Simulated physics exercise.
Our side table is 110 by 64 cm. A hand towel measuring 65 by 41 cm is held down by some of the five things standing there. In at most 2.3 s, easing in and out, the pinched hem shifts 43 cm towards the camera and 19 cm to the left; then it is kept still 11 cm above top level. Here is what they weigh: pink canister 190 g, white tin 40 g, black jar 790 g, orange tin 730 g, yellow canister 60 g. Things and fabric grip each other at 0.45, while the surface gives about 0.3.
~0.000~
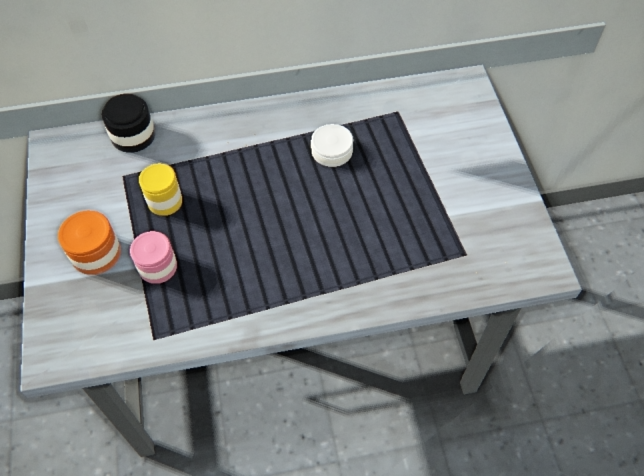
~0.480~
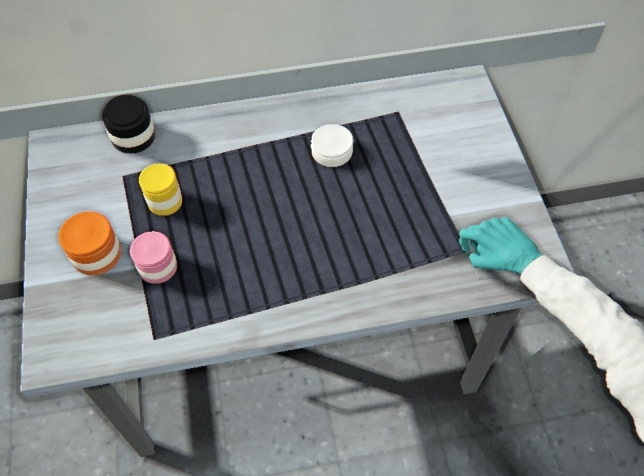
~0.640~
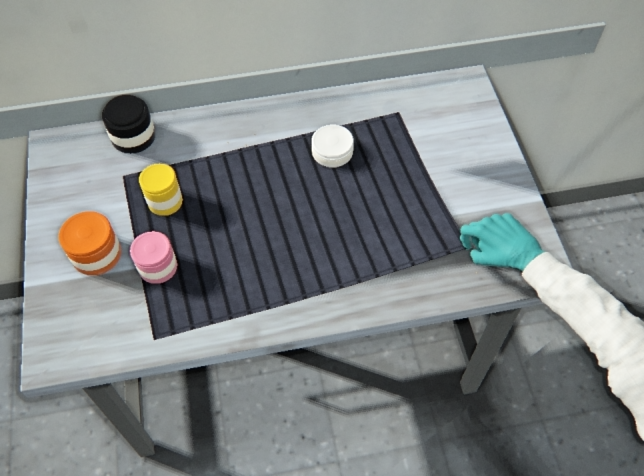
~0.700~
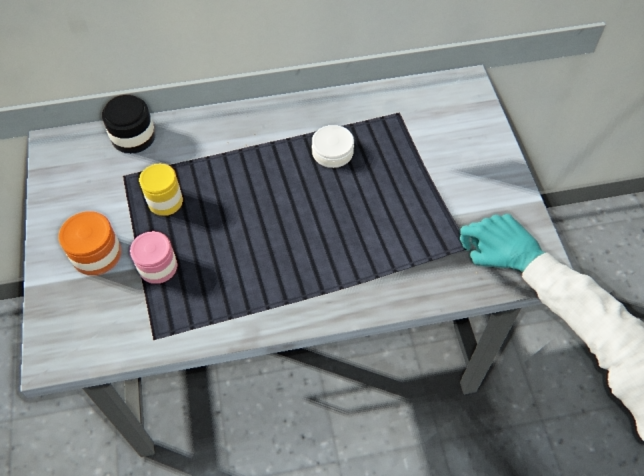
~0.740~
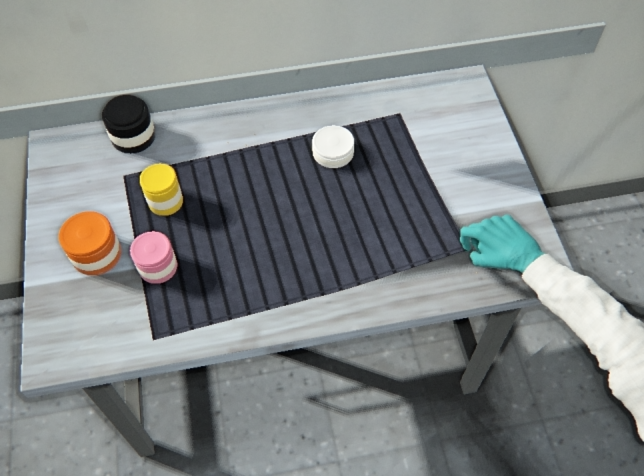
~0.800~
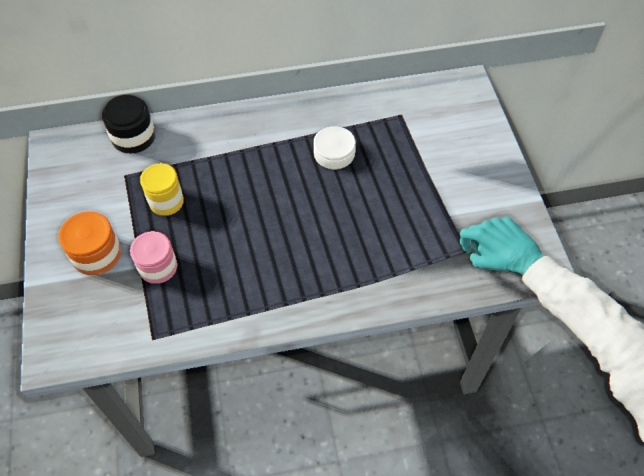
At the start, five lidded canisters, orange, pink, yellow, black and white, stand on a table partly covered by a dark striped towel. A teal-gloved hand then appears at the right and pinches the towel's near right corner. The cloth shifts very slightly, while the canisters barely move.
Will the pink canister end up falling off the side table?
It does not quit the surface.
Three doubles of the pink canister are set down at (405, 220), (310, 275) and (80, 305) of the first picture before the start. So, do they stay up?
In order: Comes off; comes off; holds on.
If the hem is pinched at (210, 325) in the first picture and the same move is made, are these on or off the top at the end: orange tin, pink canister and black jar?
Done that way, the orange tin holds its spot, the pink canister ends up off the top, and the black jar holds its spot.
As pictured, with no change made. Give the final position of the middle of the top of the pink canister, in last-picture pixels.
It comes to rest close to (186, 281).
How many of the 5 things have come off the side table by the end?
My count is 1.
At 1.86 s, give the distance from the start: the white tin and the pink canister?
About: White tin 20 cm, pink canister 0 cm.
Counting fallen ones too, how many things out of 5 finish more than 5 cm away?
That gives 3.
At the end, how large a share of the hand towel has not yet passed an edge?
Roughly 35% of it.
After 1.3 s, 100 % of the hand towel is still over the top; white tin 8 cm off its start, yellow canister 3 cm off its start.
After 1.9 s, 85 % of the hand towel is still over the top; white tin 21 cm off its start, yellow canister 7 cm off its start.
After 2.4 s, 65 % of the hand towel is still over the top; pink canister 5 cm off its start at (167, 261), white tin 36 cm off its start at (408, 270), yellow canister 16 cm off its start at (224, 203).
After 2.9 s, 50 % of the hand towel is still over the top; pink canister 8 cm off its start, white tin 44 cm off its start, yellow canister 20 cm off its start.
After 4.5 s, 35 % of the hand towel is still over the top; pink canister 11 cm off its start at (186, 281), white tin over the edge, yellow canister 26 cm off its start at (258, 239).
